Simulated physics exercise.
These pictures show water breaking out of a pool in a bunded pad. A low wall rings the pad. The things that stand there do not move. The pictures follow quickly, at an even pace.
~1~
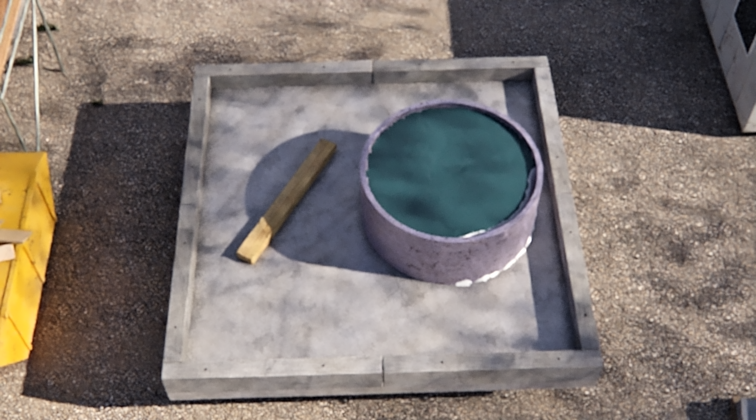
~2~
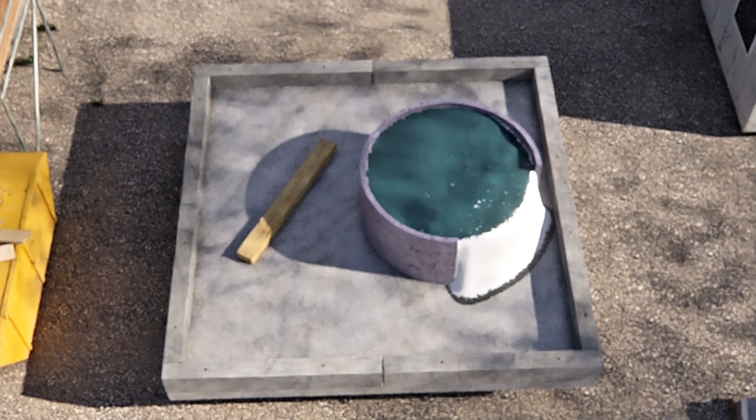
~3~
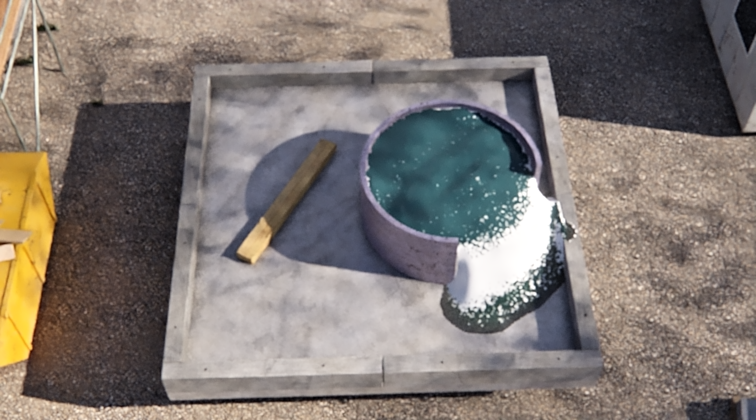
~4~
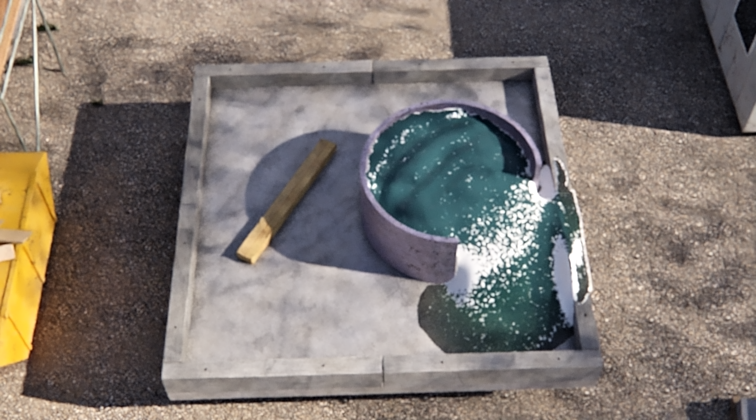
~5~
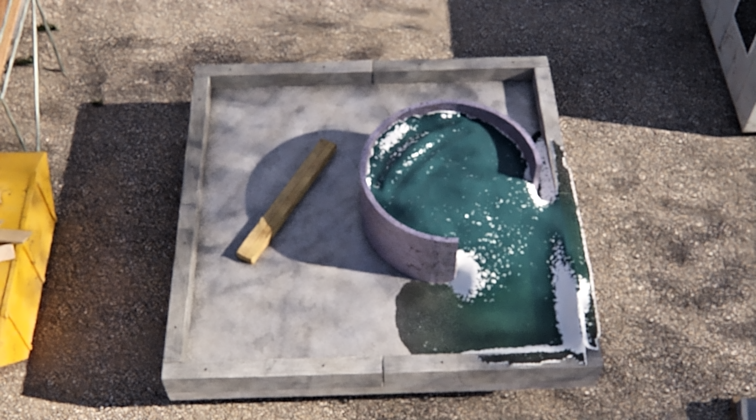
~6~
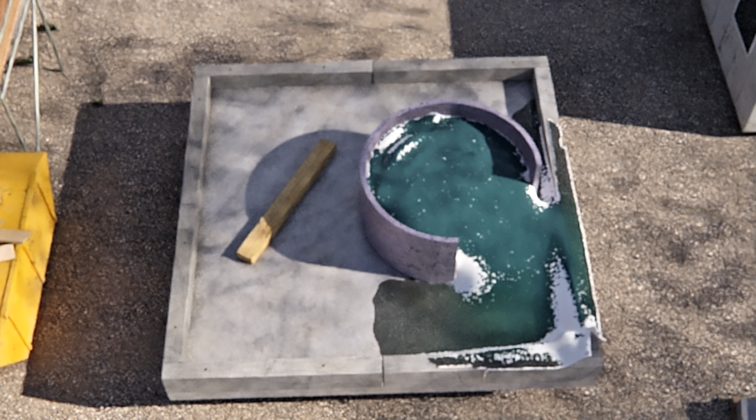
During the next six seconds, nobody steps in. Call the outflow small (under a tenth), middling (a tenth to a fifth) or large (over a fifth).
Large.
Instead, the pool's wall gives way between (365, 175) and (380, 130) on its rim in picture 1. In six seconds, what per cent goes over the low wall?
About 4 %.
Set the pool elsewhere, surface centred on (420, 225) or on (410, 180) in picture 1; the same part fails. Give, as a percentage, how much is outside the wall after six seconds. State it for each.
Roughly 36 per cent in the first case and 26 per cent in the second.
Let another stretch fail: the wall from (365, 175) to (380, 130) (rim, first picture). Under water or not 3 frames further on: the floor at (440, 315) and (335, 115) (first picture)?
First point still untouched; second point waterlogged.
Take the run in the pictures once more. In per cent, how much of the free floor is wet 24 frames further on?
It comes to 95 per cent.
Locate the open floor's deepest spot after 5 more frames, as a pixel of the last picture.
My best guess is roughly (526, 361).
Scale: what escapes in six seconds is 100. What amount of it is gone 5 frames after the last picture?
By my reckoning, 45 %.
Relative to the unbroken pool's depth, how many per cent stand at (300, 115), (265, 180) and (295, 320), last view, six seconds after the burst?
In that order: 16, 6 and 12 per cent.
A moment on, water covers 25 % of the floor; the low wall has let 8 % over.
Next, water covers 30 % of the floor; the low wall has let 14 % over.
Then, water covers 55 % of the floor; the low wall has let 29 % over.
Later, water covers 80 % of the floor; the low wall has let 32 % over.
In the end, water covers 80 % of the floor; the low wall has let 33 % over.
